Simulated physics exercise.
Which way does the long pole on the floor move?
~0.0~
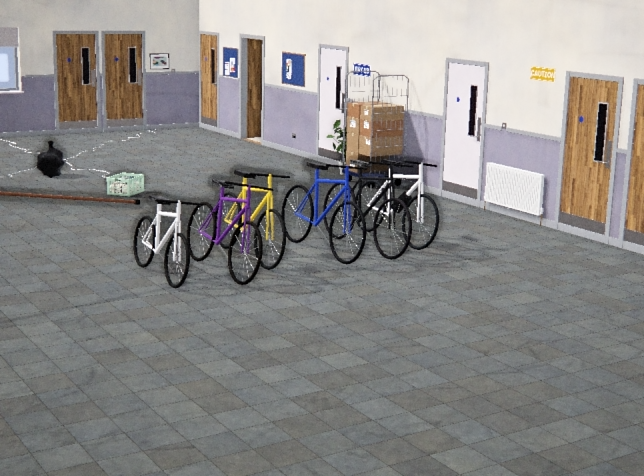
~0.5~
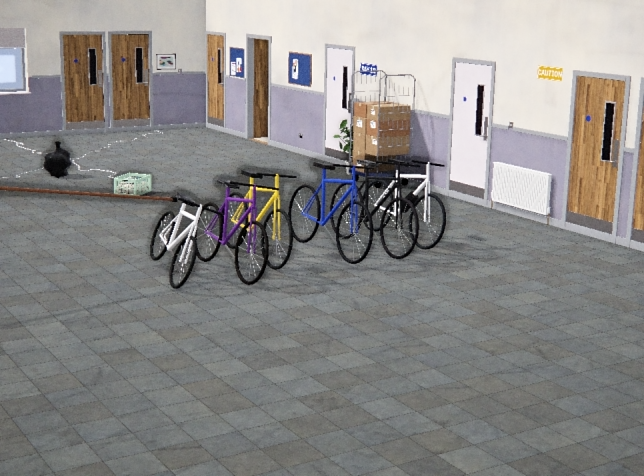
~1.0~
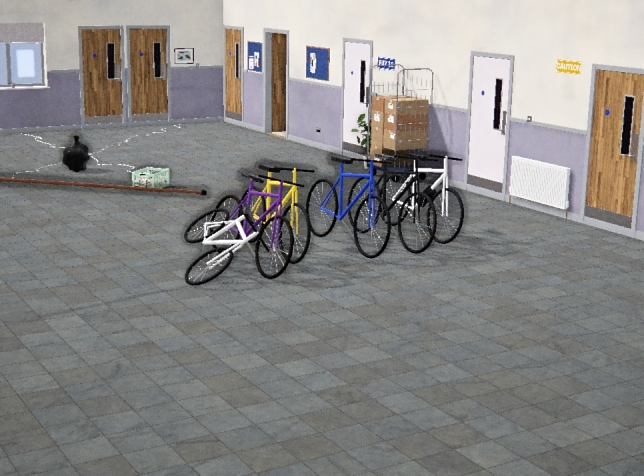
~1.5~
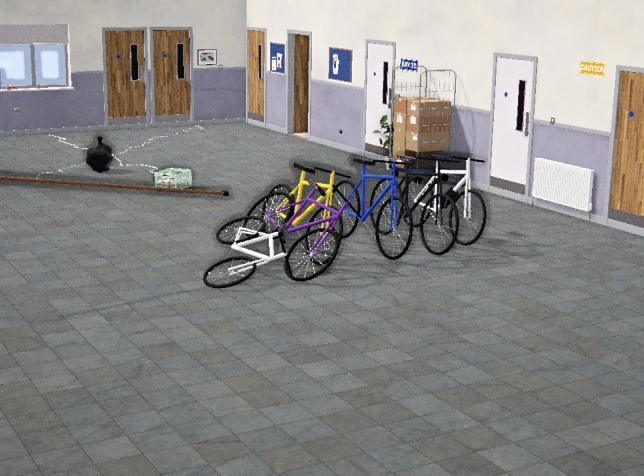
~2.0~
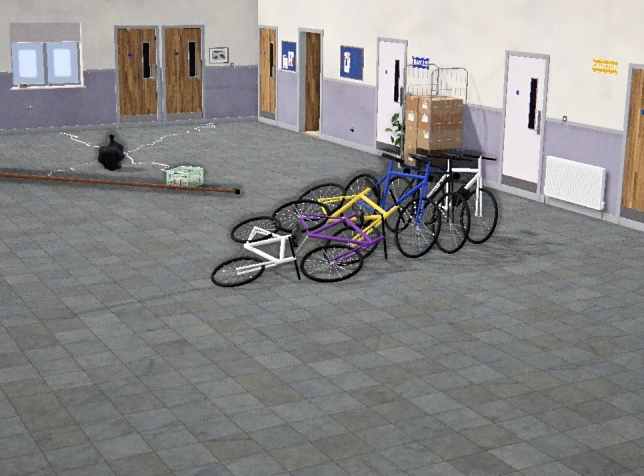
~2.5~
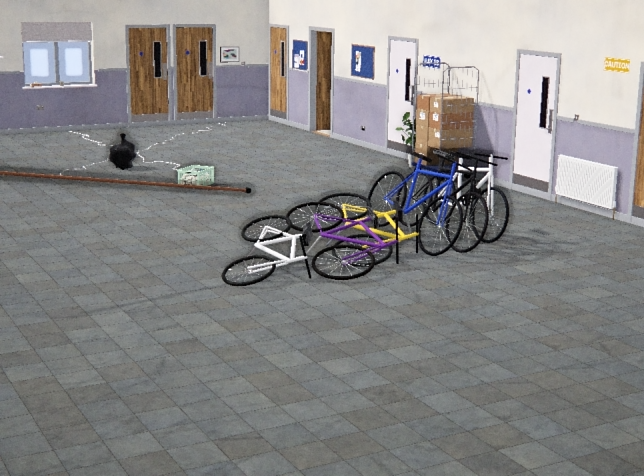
The pole slides to the right across the floor, towards the side where the bicycles stand.
We see a row of bicycles in a tiled hall as a long pole on the floor slides right and the nearest white bicycle tips over. The purple and yellow ones topple after it and end down on the floor, while the blue one ends leaning towards the last two, still upright.
